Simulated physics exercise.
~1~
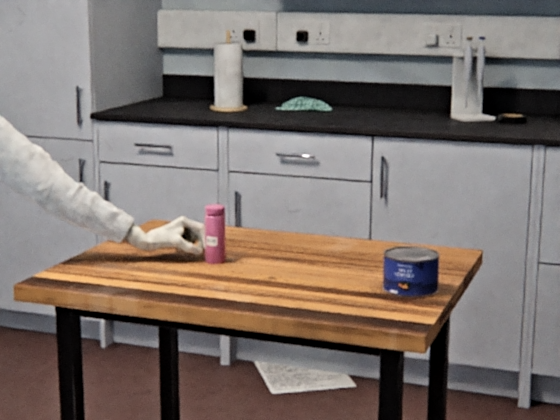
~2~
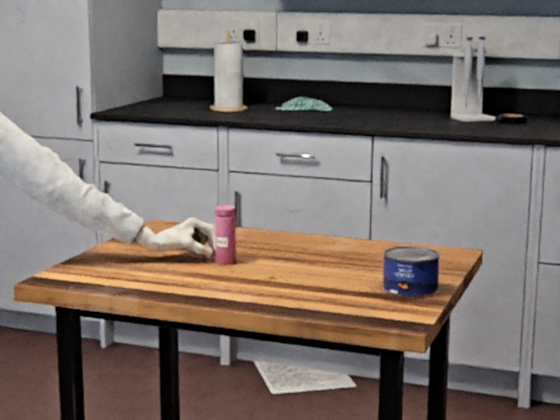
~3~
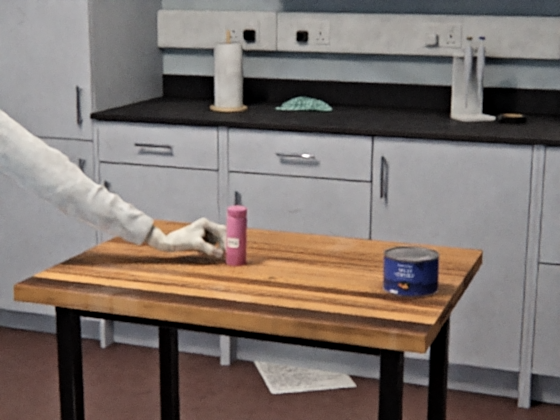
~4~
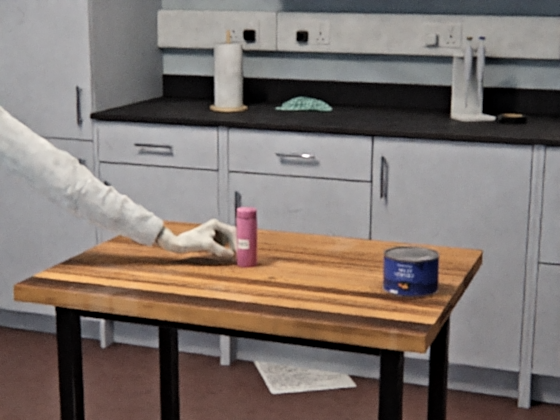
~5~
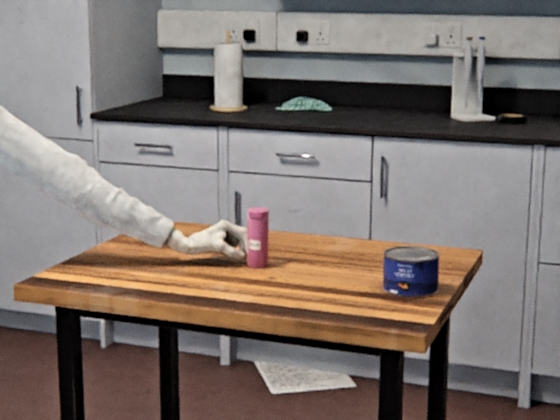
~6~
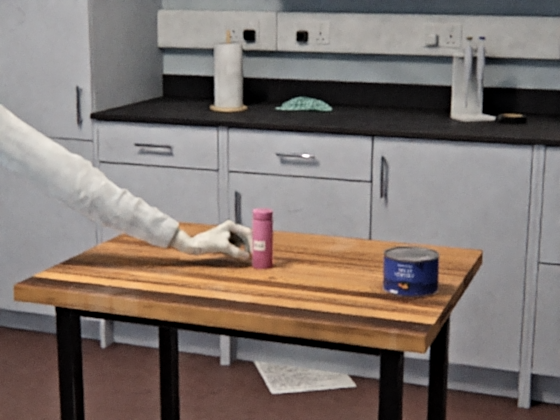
A white-gloved hand, its arm in a pale sleeve reaching in from the left, rests its fingers against an upright pink shaker on a striped wooden table. The view is steady and slightly from above, in a room with pale grey cupboards, a dark worktop and a paper roll behind. A blue tub sits on the right side of the table. The hand pushes the shaker gently to the right, and it slides across the wood without tipping. It stops still upright, short of the tub, which never moves, with the hand still close beside it.
